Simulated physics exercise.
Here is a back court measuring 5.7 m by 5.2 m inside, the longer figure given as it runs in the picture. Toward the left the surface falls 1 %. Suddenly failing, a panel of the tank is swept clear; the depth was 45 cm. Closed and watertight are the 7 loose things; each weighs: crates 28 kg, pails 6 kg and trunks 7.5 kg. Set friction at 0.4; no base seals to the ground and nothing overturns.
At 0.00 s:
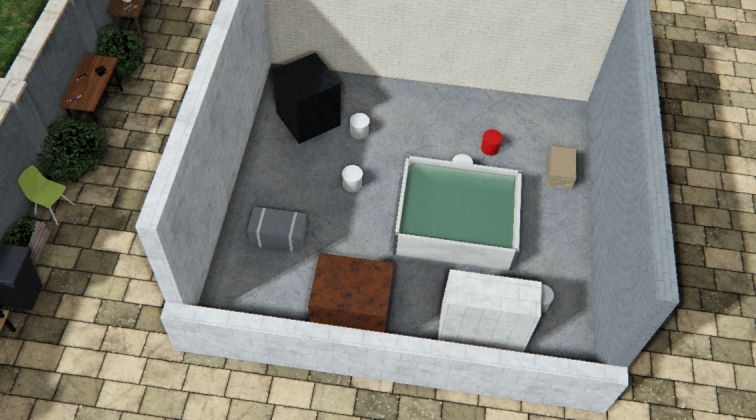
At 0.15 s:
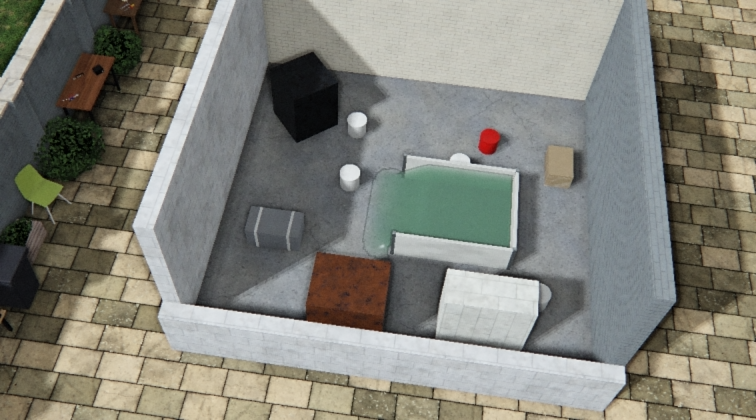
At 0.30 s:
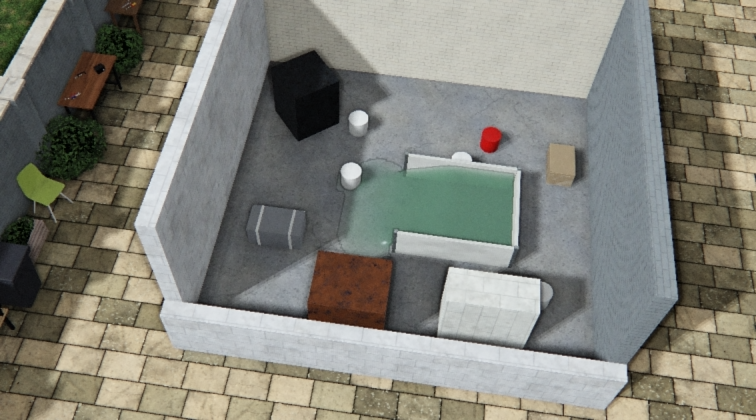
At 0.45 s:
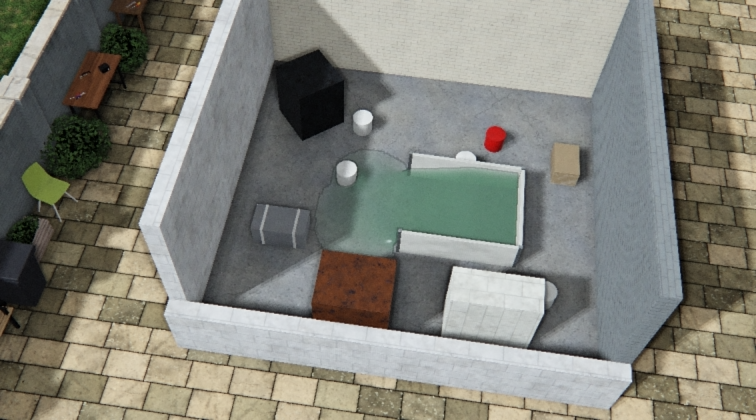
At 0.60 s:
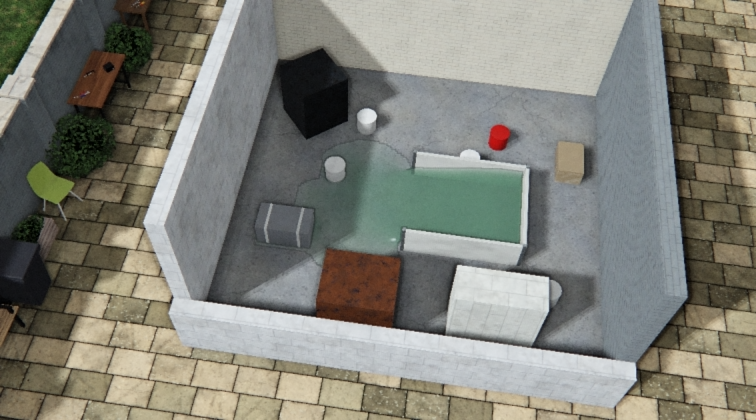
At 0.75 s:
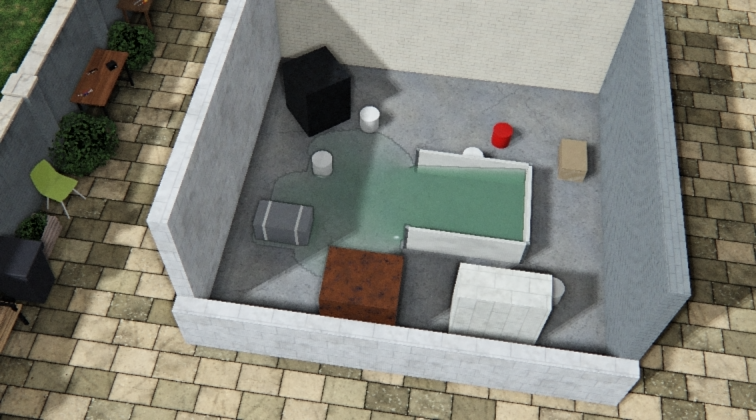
In a walled court, green water pours left from an opened tank and shifts a white pail.
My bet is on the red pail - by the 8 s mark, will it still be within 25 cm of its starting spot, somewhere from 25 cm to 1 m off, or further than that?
Still close to its start.
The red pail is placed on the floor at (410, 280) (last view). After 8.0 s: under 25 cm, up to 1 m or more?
I'd say it does not really move.
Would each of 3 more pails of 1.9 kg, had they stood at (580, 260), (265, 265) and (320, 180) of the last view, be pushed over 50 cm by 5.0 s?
So that's within the threshold, beyond the threshold and beyond the threshold, in that sequence.
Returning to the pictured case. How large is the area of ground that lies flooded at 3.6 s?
Close to 14 m2, I'd say.
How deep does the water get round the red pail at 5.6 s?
Roughly 1 cm deep.
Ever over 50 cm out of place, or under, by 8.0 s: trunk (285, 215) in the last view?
It ends up outside the limit.
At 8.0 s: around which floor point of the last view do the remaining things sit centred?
Somewhere near (455, 162).
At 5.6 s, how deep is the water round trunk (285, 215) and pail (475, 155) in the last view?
First roughly 11 cm, second roughly 0 cm.
After 1.6 s the red pail is near (503, 130), 0.0 m from its start, aground; 2 afloat.
After 3.6 s the red pail is near (503, 130), 0.0 m from its start, aground; 1 afloat.
After 5.6 s the red pail is near (503, 130), 0.0 m from its start, aground; 1 afloat.
After 8.0 s the red pail is near (503, 130), 0.0 m from its start, aground; 1 afloat.
